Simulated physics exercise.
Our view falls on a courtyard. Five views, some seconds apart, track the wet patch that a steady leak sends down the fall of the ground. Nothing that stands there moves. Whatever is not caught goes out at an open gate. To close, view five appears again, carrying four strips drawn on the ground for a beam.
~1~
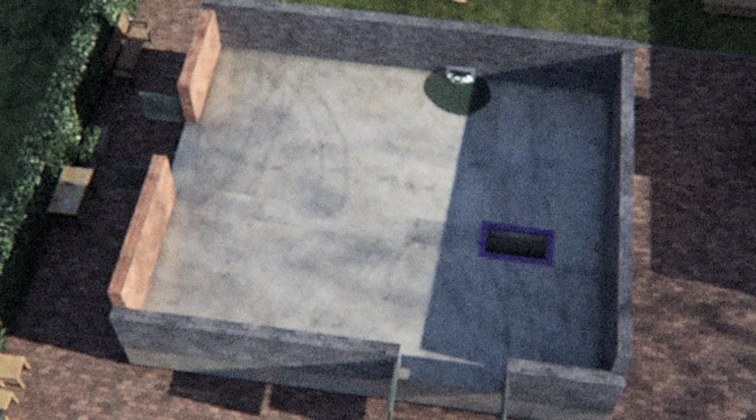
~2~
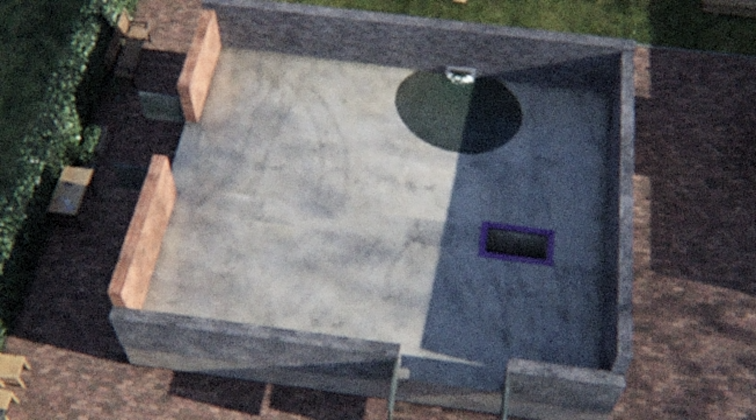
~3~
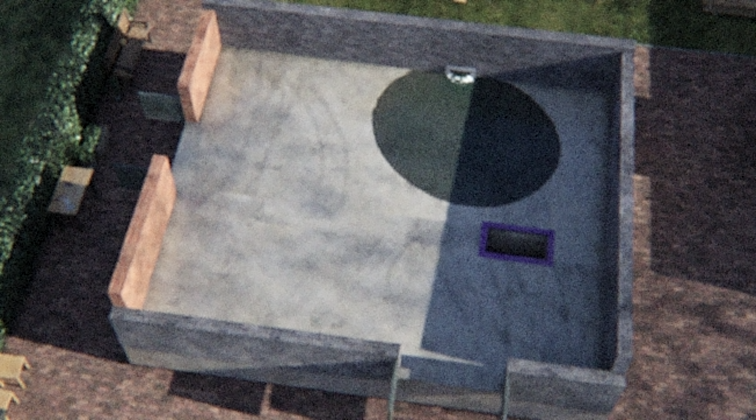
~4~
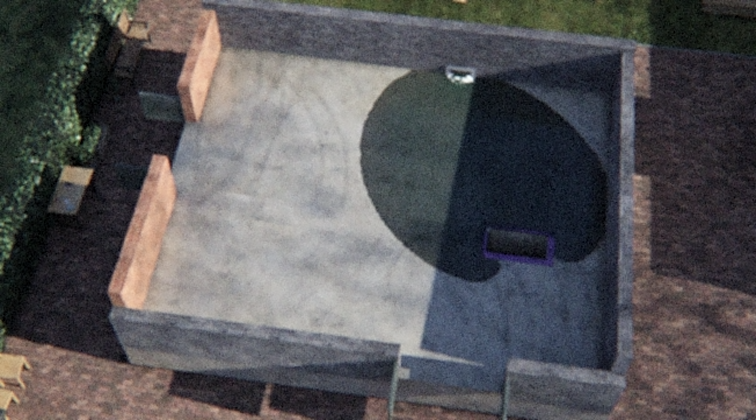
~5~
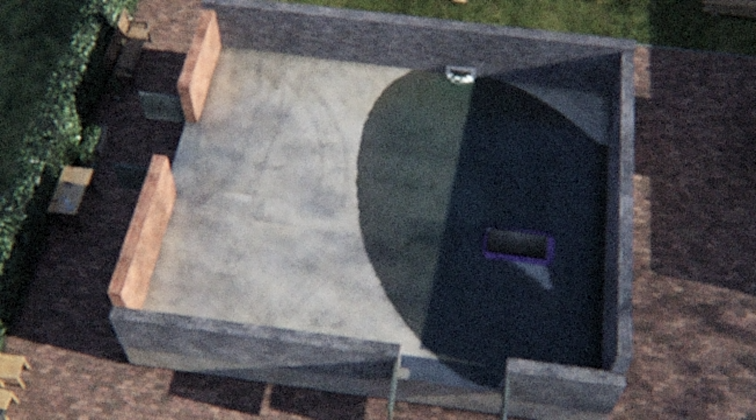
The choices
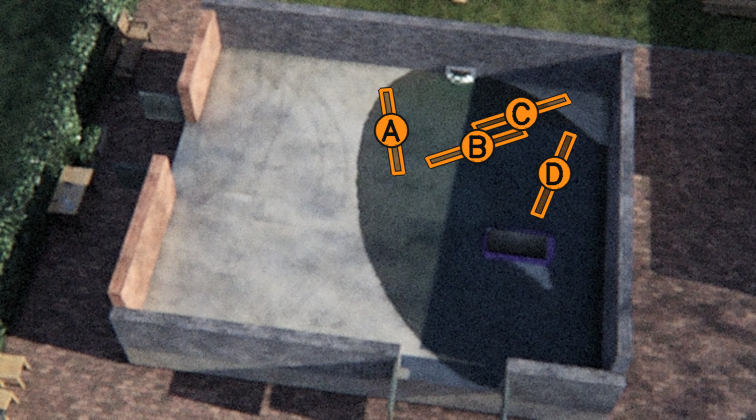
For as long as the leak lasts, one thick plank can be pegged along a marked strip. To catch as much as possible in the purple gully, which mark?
Spot D does it best.
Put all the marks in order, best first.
The order is D, A, C, B.
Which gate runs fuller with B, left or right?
The right one.
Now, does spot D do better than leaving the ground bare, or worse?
It is better.
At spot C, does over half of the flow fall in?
No, it does not.
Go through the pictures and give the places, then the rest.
In the first picture, outfall at (461, 72); purple gully at (517, 244); open gate at (451, 373); open gate at (187, 157); 2 % of the ground under water, visible out to (458, 110); purple gully still dry.
In the second picture, 7 % of the ground under water, visible out to (471, 150); purple gully still dry.
In the third picture, 16 % of the ground under water, visible out to (496, 201); purple gully still dry.
In the fourth picture, 29 % of the ground under water, visible out to (588, 251); purple gully taking water.
In the fifth picture, 43 % of the ground under water, visible out to (567, 353); purple gully taking water.
In orange, A from (385, 89) to (398, 173); B from (428, 162) to (524, 131); C from (474, 127) to (567, 98); D from (537, 214) to (570, 134).
With A, about 38 % of the stream goes into the purple gully, about 61 % out by the gates.
With B, about 5 % of the stream goes into the purple gully, about 94 % out by the gates.
With C, about 21 % of the stream goes into the purple gully, about 77 % out by the gates.
With D, about 60 % of the stream goes into the purple gully, about 39 % out by the gates.
